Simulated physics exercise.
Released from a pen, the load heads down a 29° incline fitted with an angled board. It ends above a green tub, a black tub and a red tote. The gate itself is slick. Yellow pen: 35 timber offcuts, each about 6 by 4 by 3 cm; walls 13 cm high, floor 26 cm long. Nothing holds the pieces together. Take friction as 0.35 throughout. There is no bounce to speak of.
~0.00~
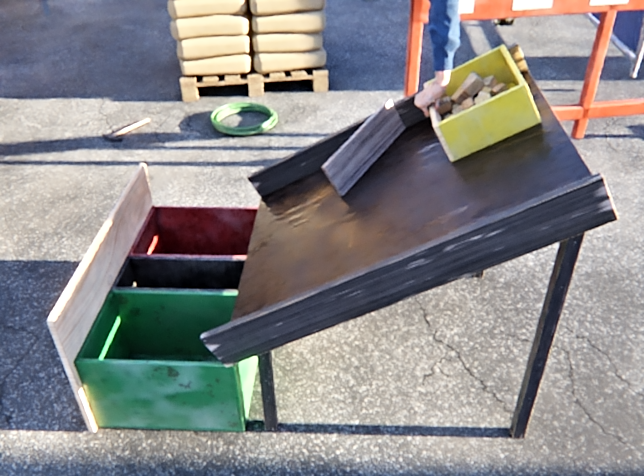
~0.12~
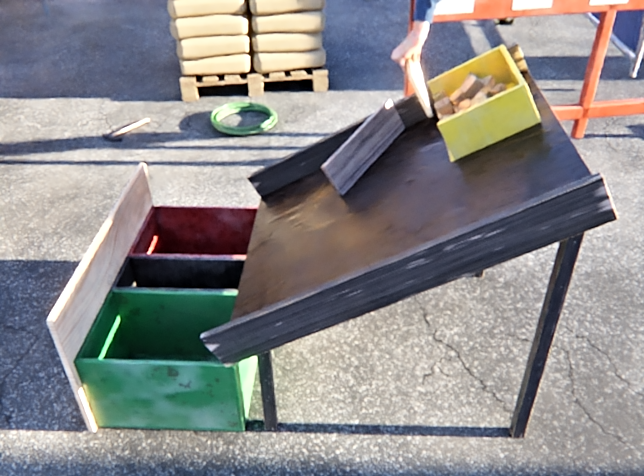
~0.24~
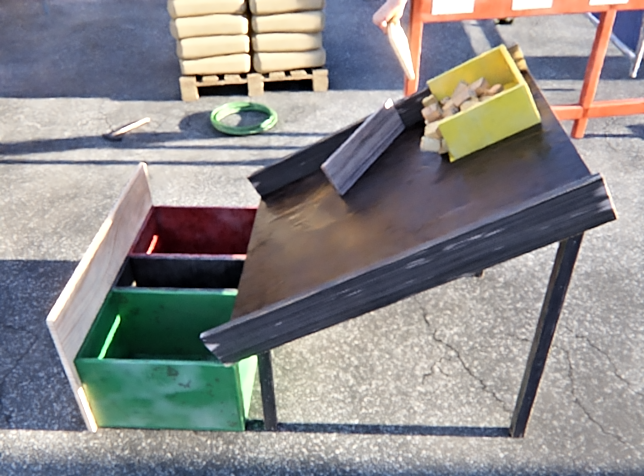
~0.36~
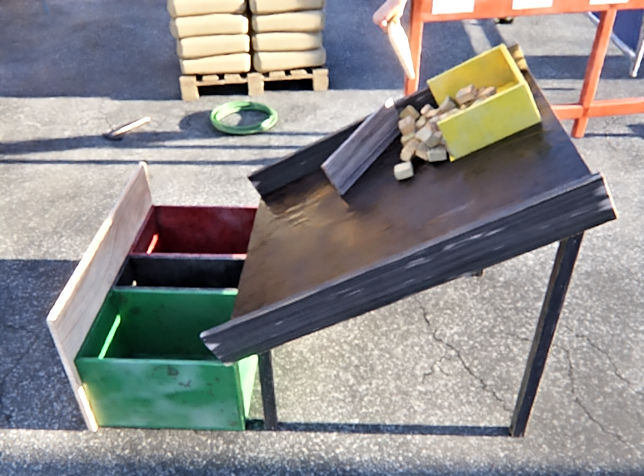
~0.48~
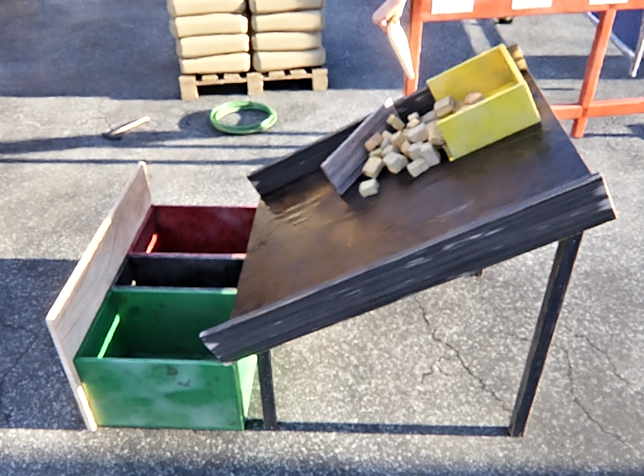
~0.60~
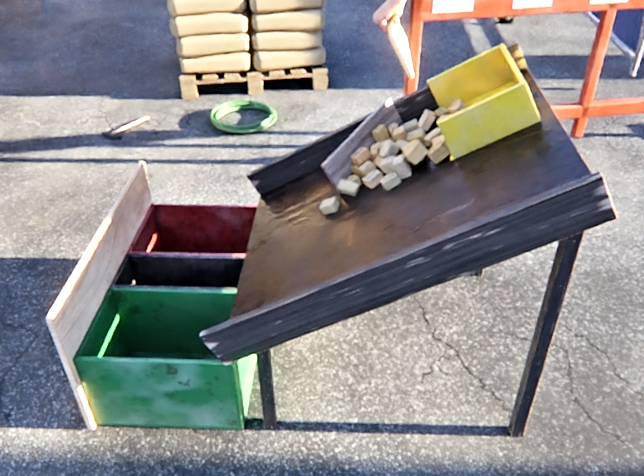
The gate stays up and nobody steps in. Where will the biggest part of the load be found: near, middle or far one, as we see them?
It is the black tub, the middle one.
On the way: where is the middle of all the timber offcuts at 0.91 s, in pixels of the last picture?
Near (364, 178).
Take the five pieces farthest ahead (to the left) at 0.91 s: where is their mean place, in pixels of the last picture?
At about (262, 247).
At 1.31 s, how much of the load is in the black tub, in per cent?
Some 25 per cent by then.
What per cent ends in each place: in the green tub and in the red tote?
About 5 and 5 per cent.
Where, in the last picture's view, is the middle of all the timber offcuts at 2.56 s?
Near (190, 302).
After 0.91 s, 33 on the slope and 2 in the air.
After 1.31 s, 1 in the green tub, 9 in the black tub, 22 on the slope and 3 in the air.
After 1.85 s, 1 in the green tub, 15 in the black tub, 2 in the red tote, 16 on the slope and 1 in the air.
When it is over (at 2.56 s), 1 in the green tub, 17 in the black tub, 2 in the red tote and 15 on the slope.
